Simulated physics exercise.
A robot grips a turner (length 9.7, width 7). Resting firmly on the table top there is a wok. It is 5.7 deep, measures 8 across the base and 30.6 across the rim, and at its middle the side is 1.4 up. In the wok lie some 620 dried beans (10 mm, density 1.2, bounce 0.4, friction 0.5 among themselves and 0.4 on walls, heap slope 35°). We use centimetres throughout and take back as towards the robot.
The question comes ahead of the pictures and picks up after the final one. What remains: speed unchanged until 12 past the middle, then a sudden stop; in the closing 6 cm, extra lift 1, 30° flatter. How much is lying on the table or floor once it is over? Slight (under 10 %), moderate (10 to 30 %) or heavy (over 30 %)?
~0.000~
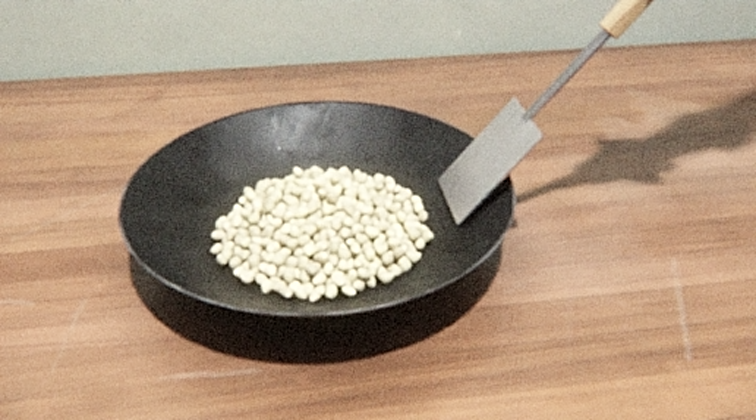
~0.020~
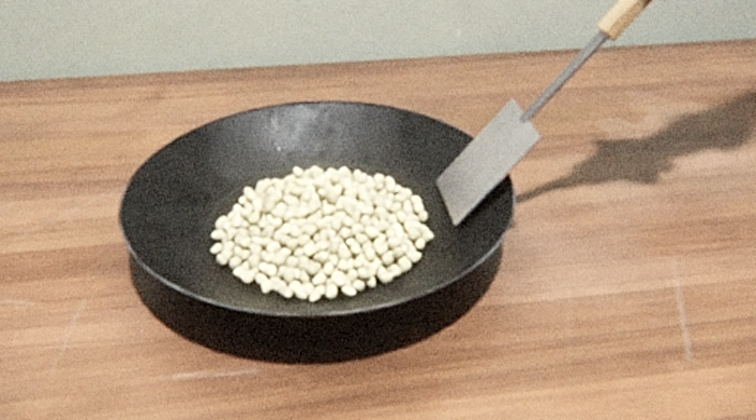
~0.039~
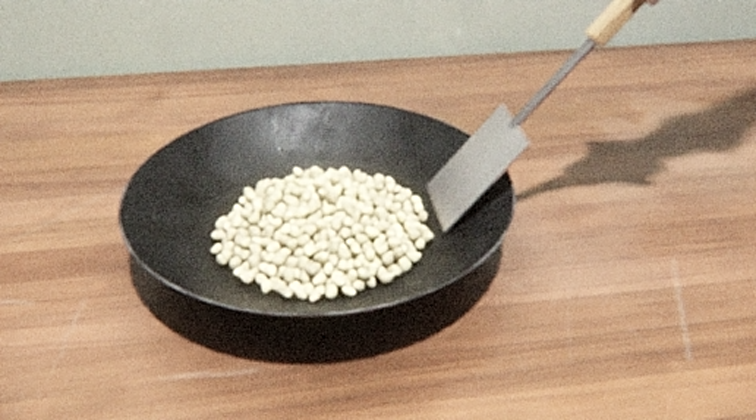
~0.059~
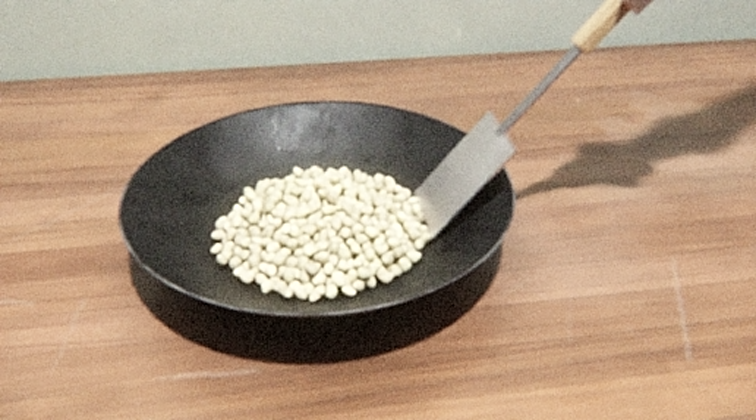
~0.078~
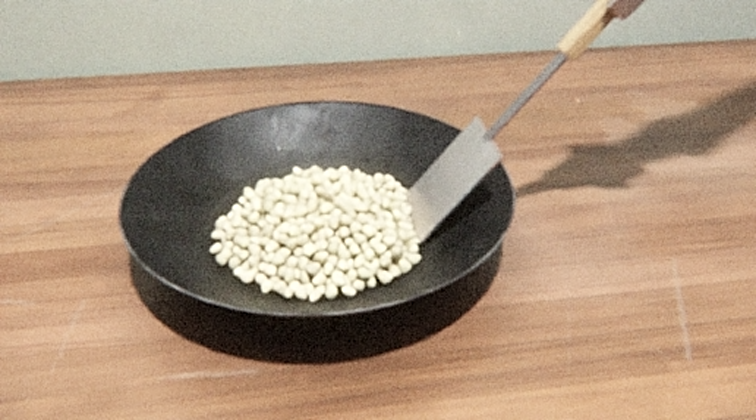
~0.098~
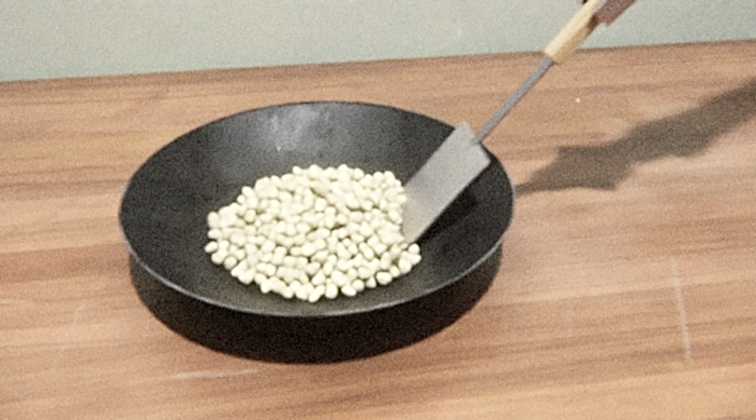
Moderate.
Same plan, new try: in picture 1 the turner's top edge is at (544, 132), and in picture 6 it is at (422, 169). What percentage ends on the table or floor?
Around 40 per cent finishes there.
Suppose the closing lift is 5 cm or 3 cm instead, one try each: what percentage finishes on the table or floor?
Close to 15 and 20 percent respectively.
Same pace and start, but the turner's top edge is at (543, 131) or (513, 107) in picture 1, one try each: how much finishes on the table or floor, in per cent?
About 20% and 20%.
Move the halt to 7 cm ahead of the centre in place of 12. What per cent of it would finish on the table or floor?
I'd expect close to 0 per cent then.
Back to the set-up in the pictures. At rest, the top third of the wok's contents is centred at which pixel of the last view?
The centre sits close to (192, 220).
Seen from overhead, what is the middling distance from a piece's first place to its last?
Roughly 5 cm.
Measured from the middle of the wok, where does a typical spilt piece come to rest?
22 cm or so.
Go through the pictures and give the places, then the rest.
The first picture shows turner top edge at (528, 116), sloping 51°; upper third of the load around (323, 216), from x 220 to 425, top at y 170; 616 in the wok.
The second picture shows turner top edge at (526, 118), sloping 51°; upper third of the load around (323, 216), from x 220 to 425, top at y 170.
The third picture shows turner top edge at (515, 123), sloping 51°; upper third of the load around (323, 216), from x 220 to 425, top at y 170.
The fourth picture shows turner top edge at (502, 130), sloping 51°; upper third of the load around (323, 216), from x 220 to 425, top at y 170.
The fifth picture shows turner top edge at (489, 136), sloping 51°; upper third of the load around (326, 215), from x 215 to 415, top at y 170.
The sixth picture shows turner top edge at (476, 141), sloping 51°; upper third of the load around (320, 214), from x 215 to 415, top at y 170; 616 in the wok.
After 0.23 s, sloping 51°, highest piece 5 above the table; 616 in the wok.
After 0.36 s, sloping 44°, highest piece 7 above the table; 613 in the wok, 3 on the blade or in flight.
After 0.63 s, sloping 21°, highest piece 7 above the table; 493 in the wok, 119 on the table or floor, 4 on the blade or in flight.
After 1.68 s, sloping 21°, highest piece 7 above the table; 490 in the wok, 126 on the table or floor.
At rest, 490 in the wok, 126 on the table or floor. That is 20 % on the table or floor.
